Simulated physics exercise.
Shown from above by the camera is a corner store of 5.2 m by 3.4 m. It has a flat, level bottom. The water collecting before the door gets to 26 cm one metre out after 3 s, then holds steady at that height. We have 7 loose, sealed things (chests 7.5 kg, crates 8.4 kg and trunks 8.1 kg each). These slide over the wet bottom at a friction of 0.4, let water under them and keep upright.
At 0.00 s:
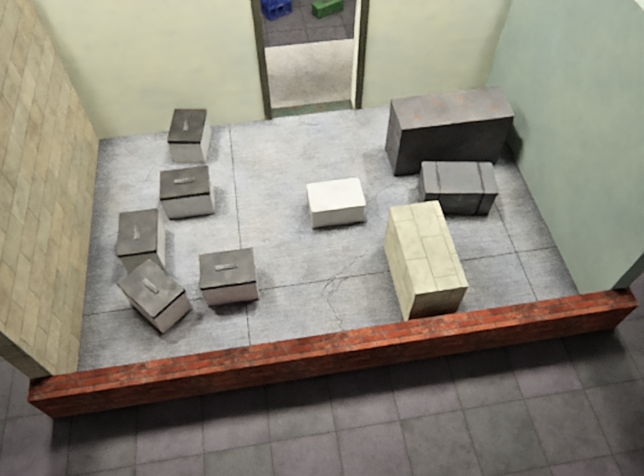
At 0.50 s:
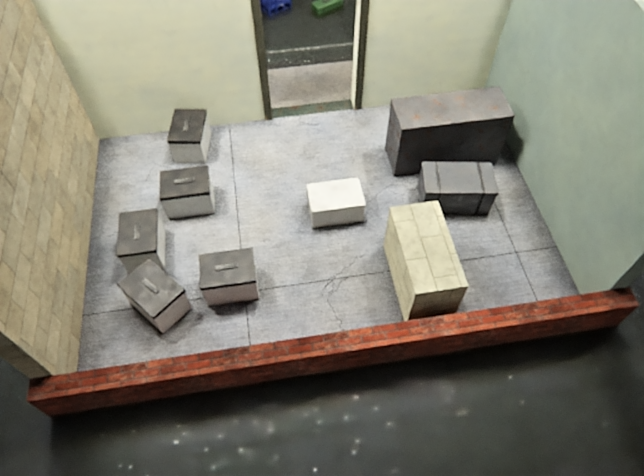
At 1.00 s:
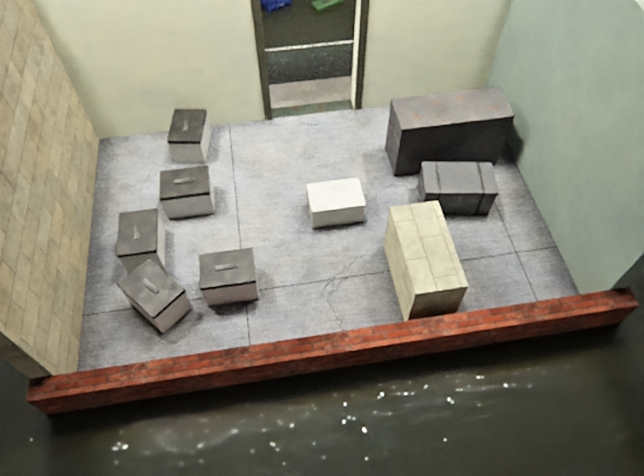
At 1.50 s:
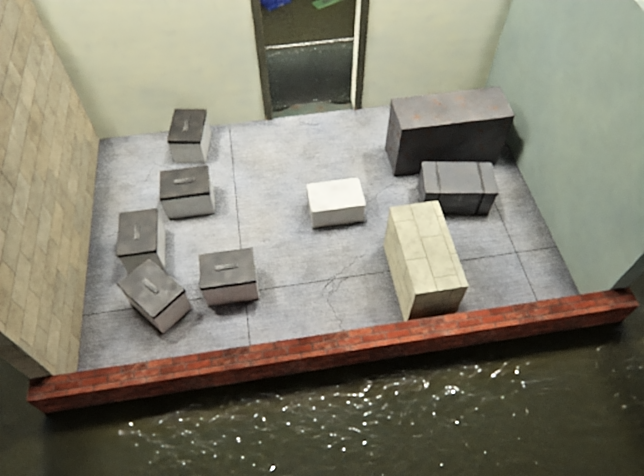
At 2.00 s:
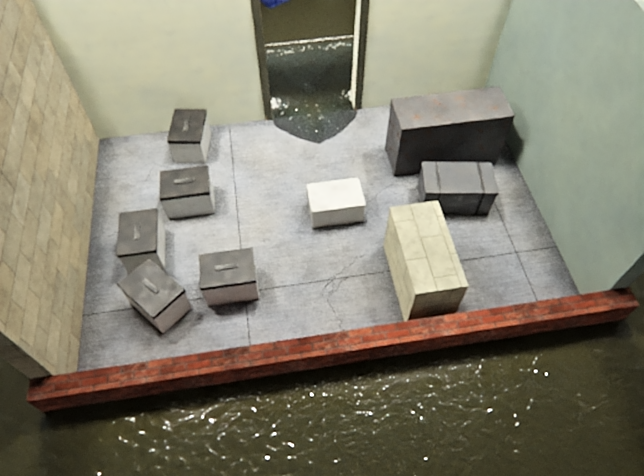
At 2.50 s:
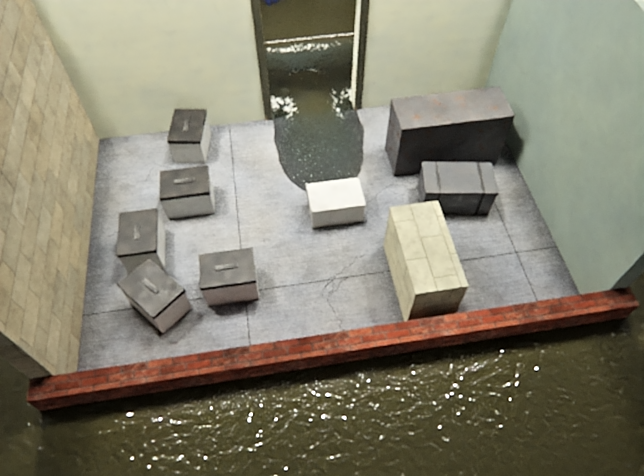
Dark water rises outside the low red wall, then spreads through the doorway between still boxes.
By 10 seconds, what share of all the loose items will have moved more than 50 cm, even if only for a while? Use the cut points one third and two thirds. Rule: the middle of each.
It falls at two thirds or above.
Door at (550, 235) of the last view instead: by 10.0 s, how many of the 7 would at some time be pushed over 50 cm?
Count: 7.
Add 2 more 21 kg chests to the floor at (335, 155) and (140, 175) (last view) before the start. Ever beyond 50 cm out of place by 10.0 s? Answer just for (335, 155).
I'd say too far.
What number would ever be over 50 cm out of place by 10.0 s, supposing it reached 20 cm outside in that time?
That would give 4.
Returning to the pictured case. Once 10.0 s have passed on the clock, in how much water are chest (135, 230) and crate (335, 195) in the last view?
Around 10 cm and 13 cm.
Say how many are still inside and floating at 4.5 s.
Count at that moment: 0.
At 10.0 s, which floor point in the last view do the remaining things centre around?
Close to (249, 193).
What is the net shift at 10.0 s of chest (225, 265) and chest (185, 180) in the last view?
Net displacement, in order: 140 cm; 100 cm.
After 3.5 s 0 of 7 are over 50 cm from their spots; 0 afloat.
After 4.5 s 1 of 7 are over 50 cm from their spots; 0 afloat.
After 7.0 s 3 of 7 are over 50 cm from their spots; 4 afloat.
After 10.0 s 6 of 7 are over 50 cm from their spots, and 6 have been at some point; 7 afloat.
